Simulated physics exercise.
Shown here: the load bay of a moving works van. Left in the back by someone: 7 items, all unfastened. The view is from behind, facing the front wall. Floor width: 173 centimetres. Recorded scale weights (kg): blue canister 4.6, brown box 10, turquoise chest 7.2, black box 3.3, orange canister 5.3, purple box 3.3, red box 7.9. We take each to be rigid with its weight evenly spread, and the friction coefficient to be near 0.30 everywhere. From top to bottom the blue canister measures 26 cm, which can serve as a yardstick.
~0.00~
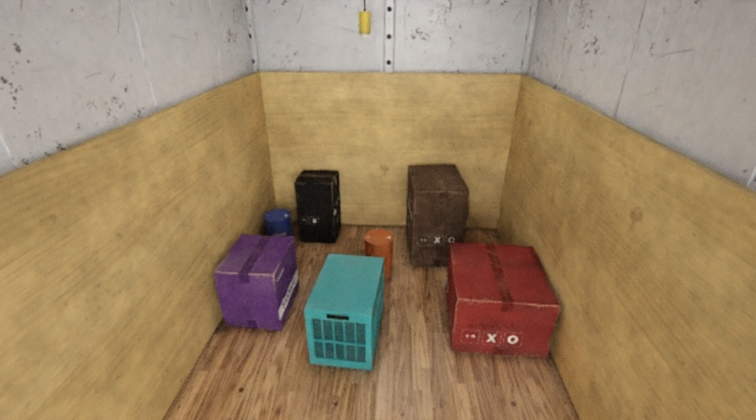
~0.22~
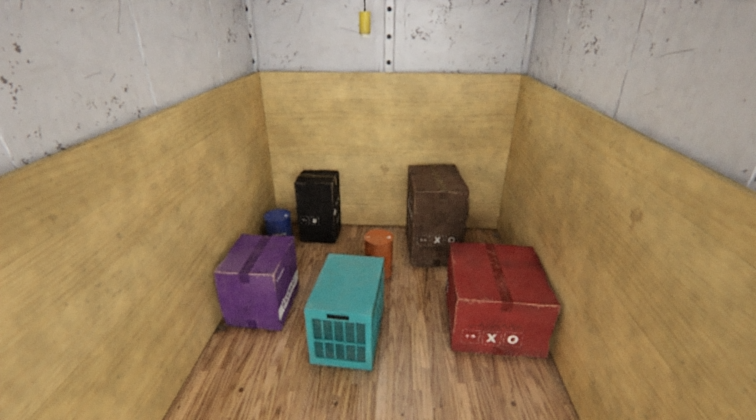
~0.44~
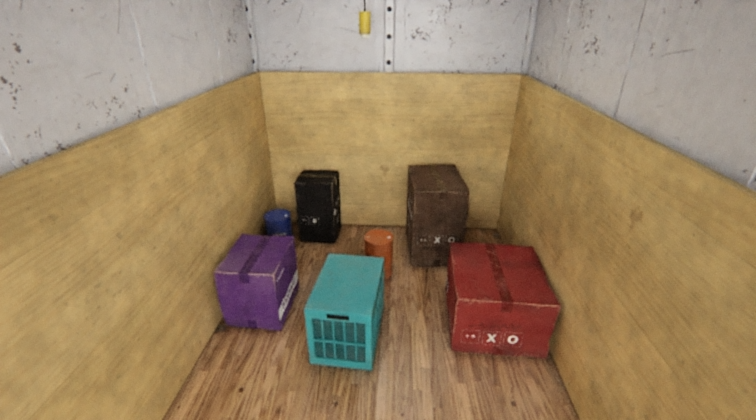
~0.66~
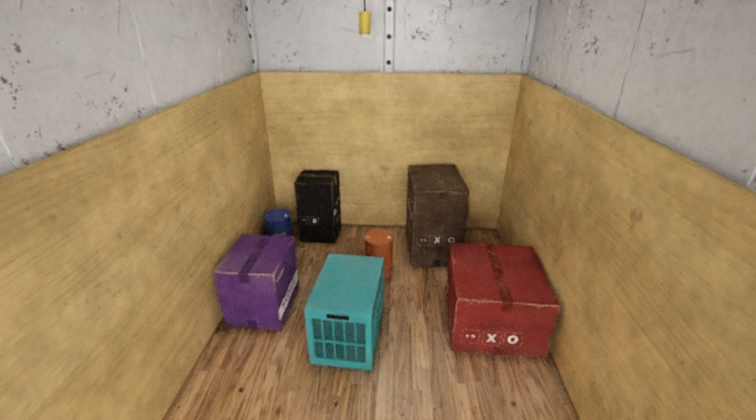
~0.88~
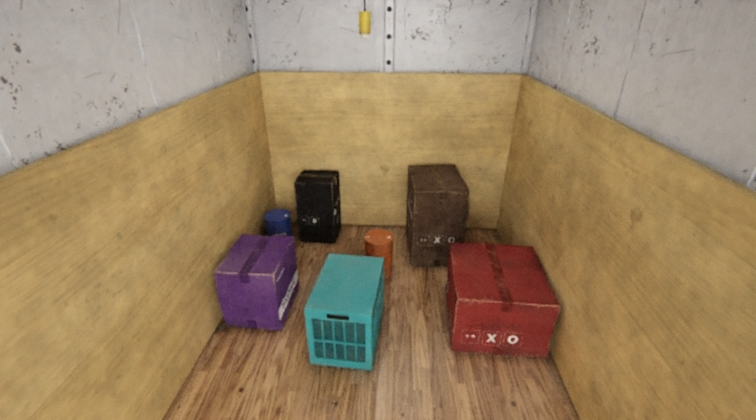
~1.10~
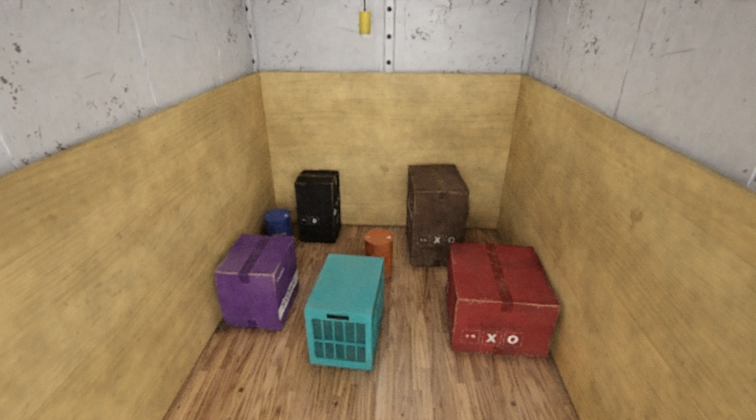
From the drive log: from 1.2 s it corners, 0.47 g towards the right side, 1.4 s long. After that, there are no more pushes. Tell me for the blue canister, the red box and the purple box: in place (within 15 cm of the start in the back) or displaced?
Here it is: Blue canister, displaced; red box, in place; purple box, displaced.
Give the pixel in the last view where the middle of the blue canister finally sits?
It settles at around (447, 242).
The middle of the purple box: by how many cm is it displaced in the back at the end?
It ends up around 60 cm from its start.
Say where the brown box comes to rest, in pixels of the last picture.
It finishes around (487, 215).
Around 1.90 s, load feels 0.47 g right; purple box shifted 21 cm near (298, 281); blue canister shifted 21 cm near (309, 232); black box shifted 22 cm.
Around 2.20 s, load feels 0.47 g right; blue canister shifted 53 cm near (355, 233); purple box shifted 54 cm near (358, 283); red box shifted 2 cm near (498, 296).
Finally (3.1 s), not toppled but over 15 cm from the start, blue canister, brown box, turquoise chest, black box, orange canister and purple box; the last one still in place (within 15 cm). In the last view, blue canister near (447, 242), red box near (498, 296).
